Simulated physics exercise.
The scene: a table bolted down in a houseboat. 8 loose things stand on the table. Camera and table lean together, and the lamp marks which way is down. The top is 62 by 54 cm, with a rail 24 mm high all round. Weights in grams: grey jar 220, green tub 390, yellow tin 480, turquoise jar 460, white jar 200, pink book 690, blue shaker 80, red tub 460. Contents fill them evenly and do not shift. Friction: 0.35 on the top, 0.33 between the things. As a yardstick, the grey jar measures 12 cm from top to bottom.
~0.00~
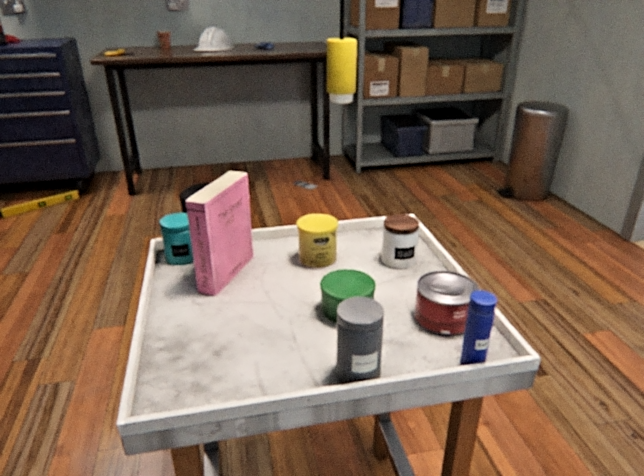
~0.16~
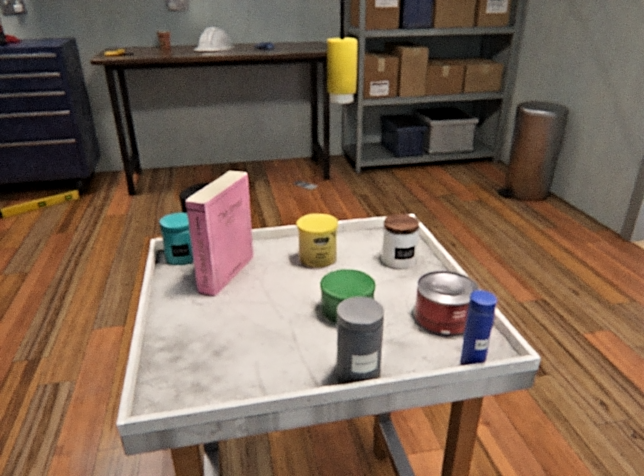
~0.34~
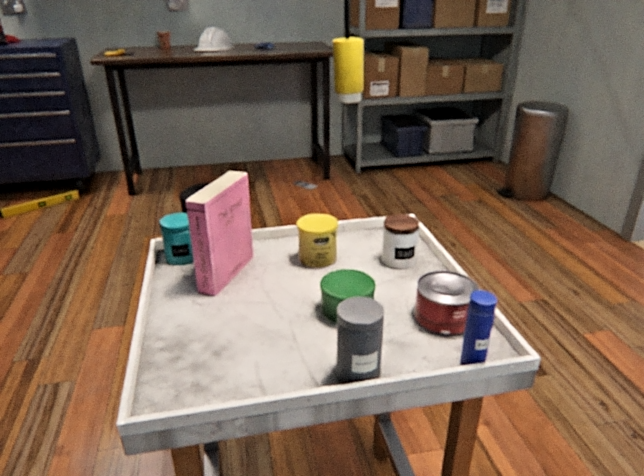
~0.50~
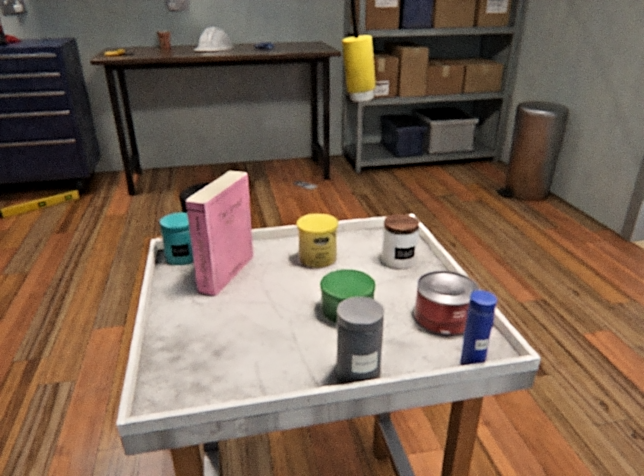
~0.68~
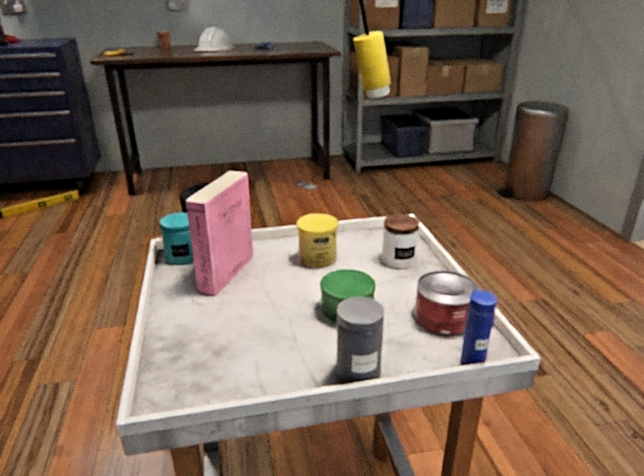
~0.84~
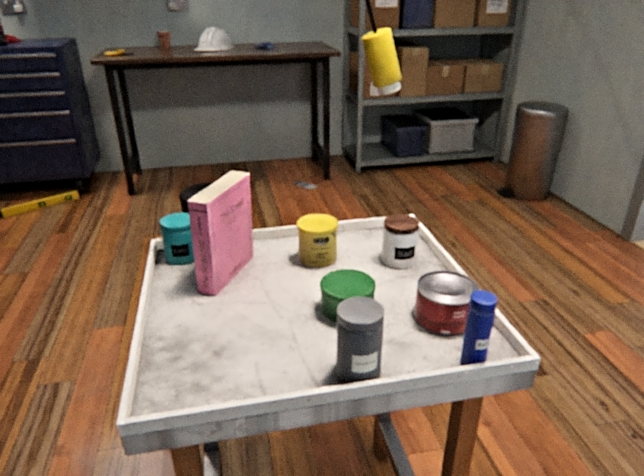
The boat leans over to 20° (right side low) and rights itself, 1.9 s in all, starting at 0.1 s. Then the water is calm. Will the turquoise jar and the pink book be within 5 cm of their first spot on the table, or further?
The turquoise jar holds its spot; the pink book gets shifted.
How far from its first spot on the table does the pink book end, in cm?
About 18 cm.
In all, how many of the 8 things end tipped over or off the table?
In all, 2.
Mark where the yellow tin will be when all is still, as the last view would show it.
Near (353, 237).
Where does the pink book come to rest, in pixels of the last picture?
Near (301, 276).
By 1.34 s, boat heeled 16°, right side down; blue shaker now off the table; pink book on its side near (295, 276); yellow tin 5 cm from its spot.
By 1.54 s, boat heeled 10°, right side down; pink book on its side near (301, 276); yellow tin 8 cm from its spot; green tub 8 cm from its spot.
When it is over (2.5 s), off the table, blue shaker; lying over on the table, pink book; not toppled but over 5 cm from the start, green tub and yellow tin; the other 4 within 5 cm of the start. In the last view, turquoise jar near (182, 239), pink book near (301, 276).
